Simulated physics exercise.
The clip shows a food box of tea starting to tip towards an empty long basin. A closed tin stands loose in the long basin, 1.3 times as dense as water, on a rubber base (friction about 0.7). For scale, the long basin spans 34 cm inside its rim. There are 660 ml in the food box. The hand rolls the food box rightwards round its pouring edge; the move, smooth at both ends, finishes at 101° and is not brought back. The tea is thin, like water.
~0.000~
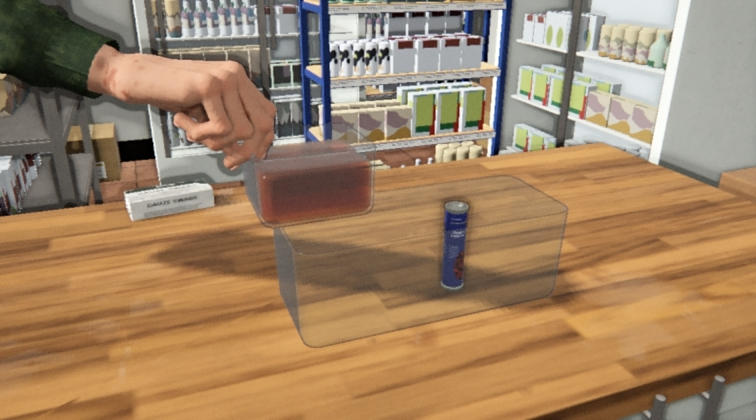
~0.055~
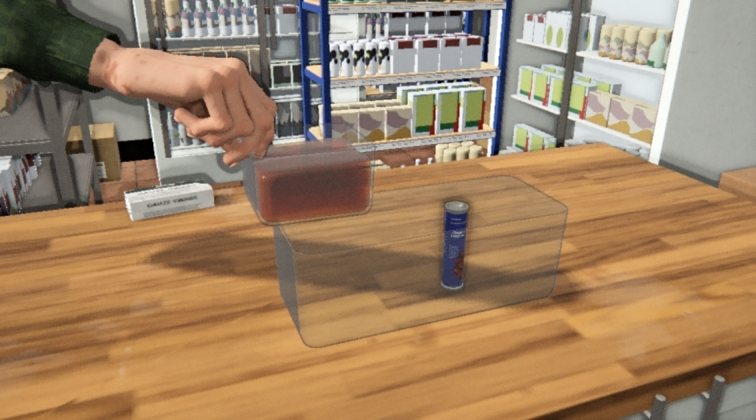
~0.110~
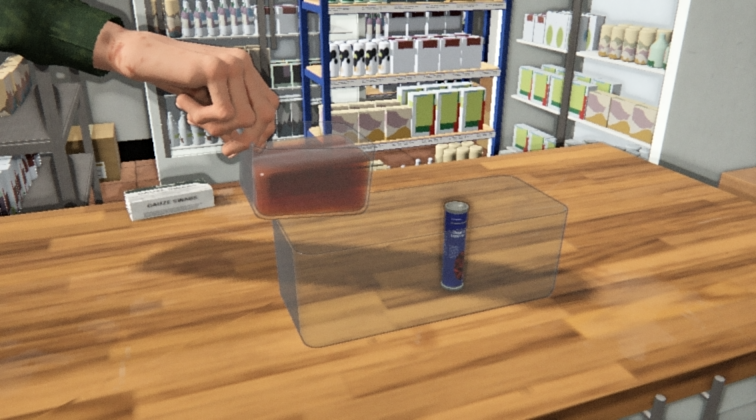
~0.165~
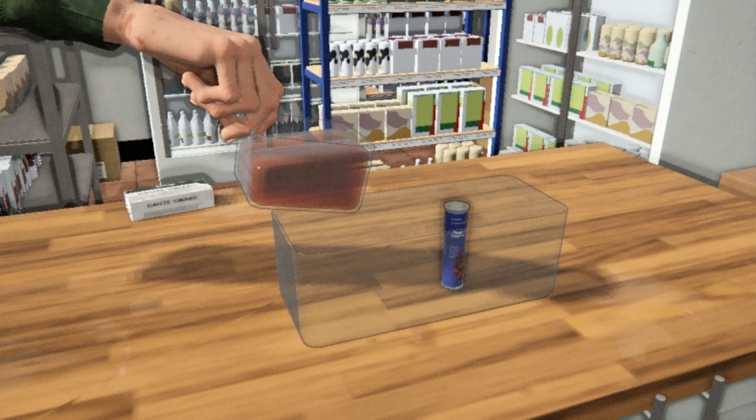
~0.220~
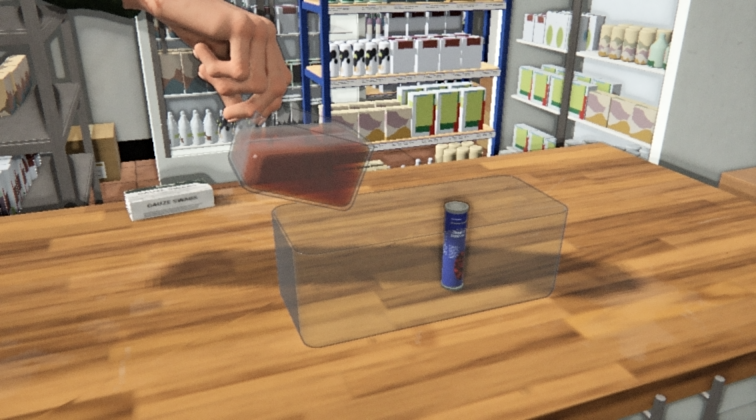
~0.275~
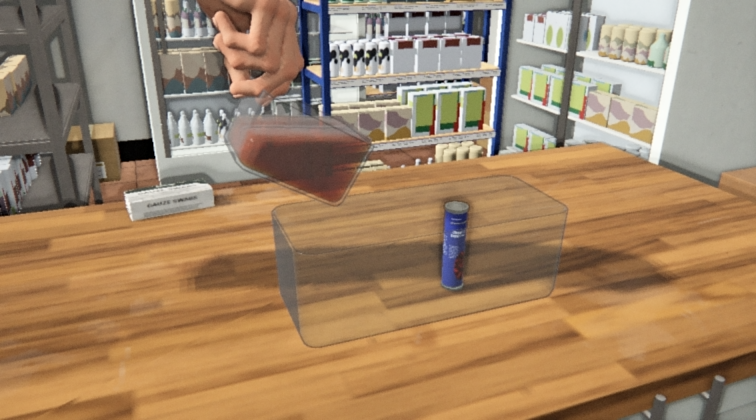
A hand held a clear box of reddish-brown liquid above a long, see-through basin with a blue tin standing inside, then slowly tilted the box to the right while the tin stayed still.
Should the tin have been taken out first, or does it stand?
It topples.
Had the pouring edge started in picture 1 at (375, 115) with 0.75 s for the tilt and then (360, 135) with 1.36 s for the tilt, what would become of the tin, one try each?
First it keeps standing; then it stays up.
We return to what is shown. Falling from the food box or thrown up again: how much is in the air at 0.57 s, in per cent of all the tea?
Near 44 in a hundred.
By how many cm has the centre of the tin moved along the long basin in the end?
About 6.0 cm.
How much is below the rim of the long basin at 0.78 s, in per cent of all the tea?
About 82 per cent.
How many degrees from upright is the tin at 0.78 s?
Near 15° from upright.
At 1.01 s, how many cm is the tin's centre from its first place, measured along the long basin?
About 6 cm.
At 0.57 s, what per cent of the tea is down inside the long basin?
Some 14 per cent.
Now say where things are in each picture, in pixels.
In the first frame, it leans 0°; its right rim is at (361, 136); the tea meets the walls at (249, 161) and (357, 149); the long basin's rim runs from (283, 231) to (540, 192); the tin's top is at (457, 210).
In the second frame, it leans 1°; its right rim is at (361, 136); the tea meets the walls at (249, 160) and (357, 148).
In the third frame, it leans 5°; its right rim is at (361, 136); the tea meets the walls at (248, 157) and (356, 143).
In the fourth frame, it leans 12°; its right rim is at (360, 136); the tea meets the walls at (244, 151) and (356, 138).
In the fifth frame, it leans 20°; its right rim is at (360, 136); the tea meets the walls at (241, 141) and (356, 132).
In the sixth frame, it leans 30°; its right rim is at (359, 137); the tea meets the walls at (237, 127) and (358, 127); 1 per cent is over the edge.
By 0.57 s the tilt is 87° and 42 per cent is still to pour; the tin stands where it began.
By 0.78 s the tilt is 101° and 7 per cent is still to pour; the tin leans 15°.
By 1.01 s the tilt is 101° and 1 per cent is still to pour; the tin lies on its side.
By 1.25 s the tilt is 101° and 0 per cent is still to pour; the tin lies on its side.
At rest the tin lies on its side.
